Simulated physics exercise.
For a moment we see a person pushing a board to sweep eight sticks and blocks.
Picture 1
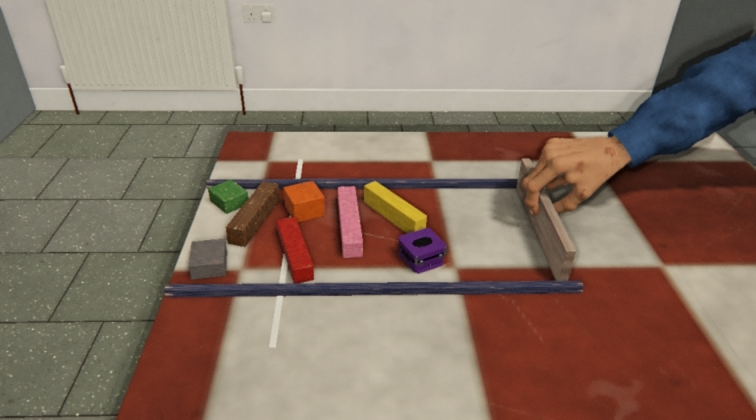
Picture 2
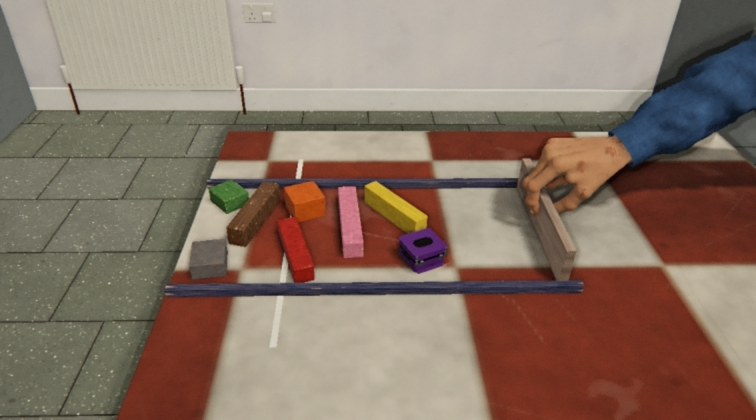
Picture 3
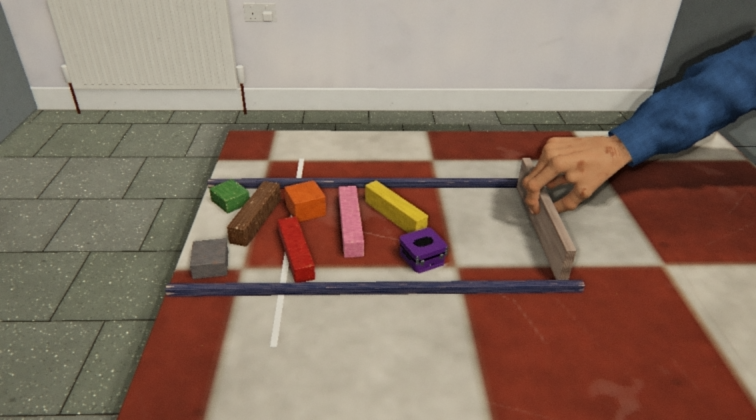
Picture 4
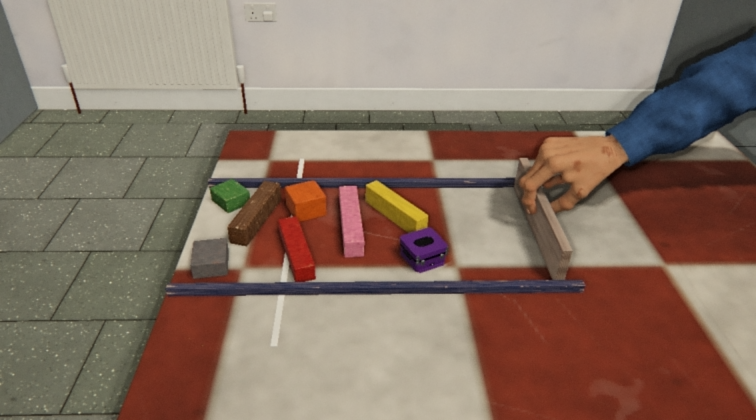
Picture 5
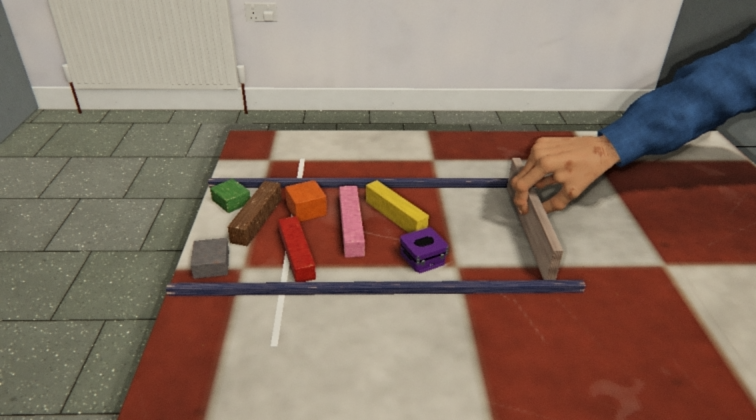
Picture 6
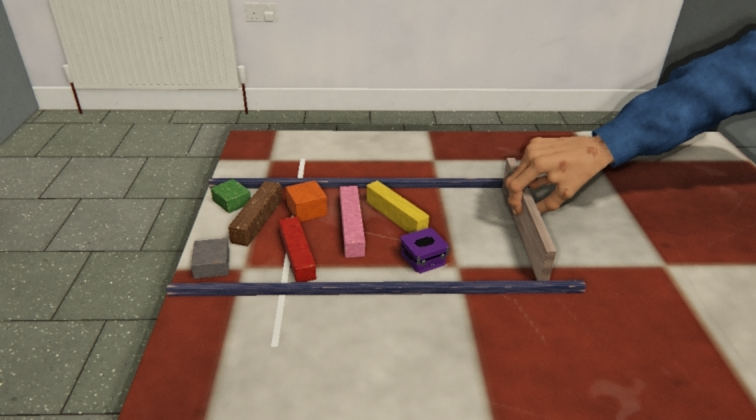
A hand slides a wooden board slightly left between two dark rails, while the colourful blocks and bars lie still on checked cloth.
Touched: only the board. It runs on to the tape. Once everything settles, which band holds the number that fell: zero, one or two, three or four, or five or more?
It is in the band one or two.
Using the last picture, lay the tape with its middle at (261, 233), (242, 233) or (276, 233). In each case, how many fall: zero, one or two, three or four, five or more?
Falls: Either three or four; five or over; 1 or 2.
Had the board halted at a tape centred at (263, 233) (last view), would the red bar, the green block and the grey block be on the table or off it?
The red bar stays put, the green block topples off, and the grey block topples off.
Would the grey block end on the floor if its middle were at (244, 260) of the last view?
Lab note: Started there, it remains on top.
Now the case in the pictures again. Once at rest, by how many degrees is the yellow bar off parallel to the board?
It comes to around 0 degrees.
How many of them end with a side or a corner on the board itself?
The number is 2.
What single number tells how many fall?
The number that fall is 1.
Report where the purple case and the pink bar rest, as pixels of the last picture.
Purple case: About (270, 247); pink bar: About (257, 218).
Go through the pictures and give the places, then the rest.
In the first picture, green block (229, 197); grey block (209, 259); brown bar (254, 213); board (542, 216); tape (290, 234).
In the second picture, grey block (209, 259); board (543, 215).
In the third picture, brown bar (256, 212); yellow bar (395, 208).
In the fourth picture, green block (230, 196); orange block (306, 201).
In the fifth picture, grey block (210, 258); red bar (296, 248).
In the sixth picture, green block (231, 196); grey block (211, 258); brown bar (257, 212); board (526, 215); tape (292, 233).
Soon after, none off yet; green block at rest near (231, 196); grey block at rest near (211, 258); brown bar at rest near (257, 212).
At rest, the number that fall off is one or two; fallen, green block.
